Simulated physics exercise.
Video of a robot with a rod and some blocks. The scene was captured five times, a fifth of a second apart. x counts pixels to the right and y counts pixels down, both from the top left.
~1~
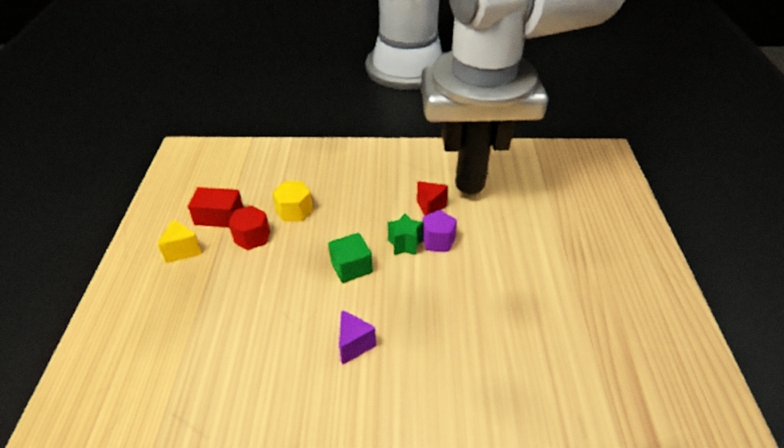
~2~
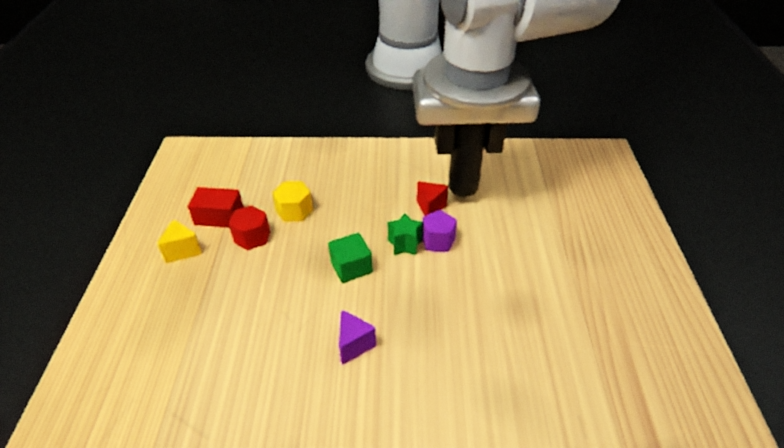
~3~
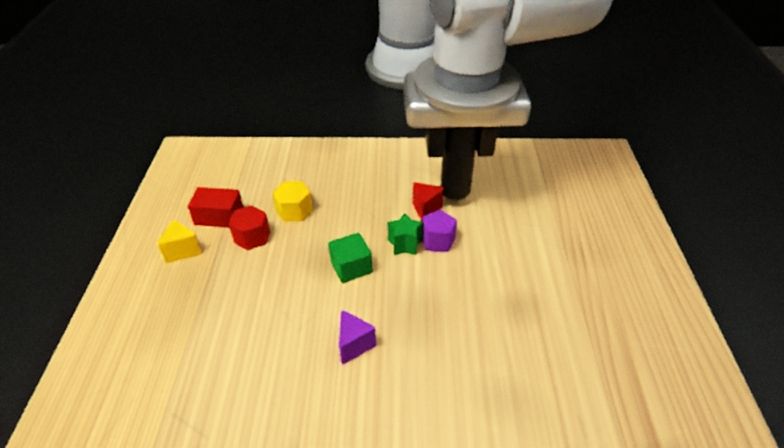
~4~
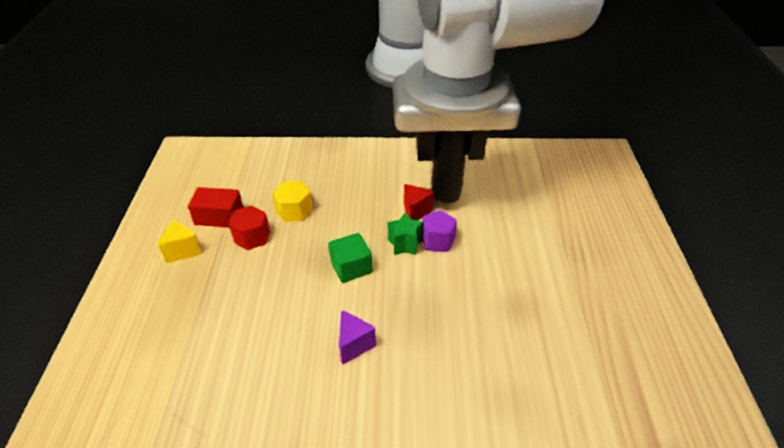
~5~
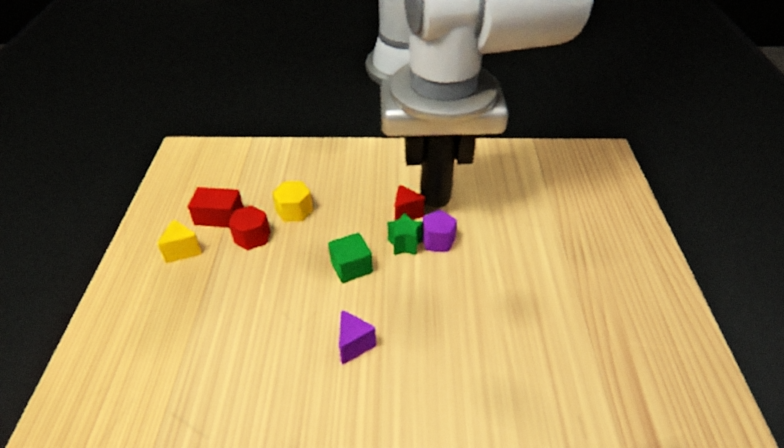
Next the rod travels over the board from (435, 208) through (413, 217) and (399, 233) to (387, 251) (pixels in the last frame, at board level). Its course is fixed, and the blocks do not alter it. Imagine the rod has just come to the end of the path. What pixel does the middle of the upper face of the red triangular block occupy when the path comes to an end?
For the centre of its top, I'd go with (373, 207).
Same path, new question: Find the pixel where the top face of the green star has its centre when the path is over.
The middle of its upper face will lie at (401, 251).
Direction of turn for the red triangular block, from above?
Overhead view: Clockwise.
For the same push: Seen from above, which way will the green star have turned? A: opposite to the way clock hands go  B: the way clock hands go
A - opposite to the way clock hands go.
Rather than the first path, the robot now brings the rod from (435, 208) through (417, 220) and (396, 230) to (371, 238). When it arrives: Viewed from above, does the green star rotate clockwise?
Going by the path, no.
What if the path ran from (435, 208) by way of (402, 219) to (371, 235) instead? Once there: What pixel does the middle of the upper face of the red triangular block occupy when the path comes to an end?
The middle of its upper face should be somewhere near (343, 213).
On the path given first. Halfway along, rod (405, 215); green star (404, 229); red triangular block (377, 205), turned 65° clockwise.
At the end, rod (387, 242); green star (401, 251), turned 65° anticlockwise; red triangular block (373, 207), turned 75° clockwise; purple five-sided block unmoved.
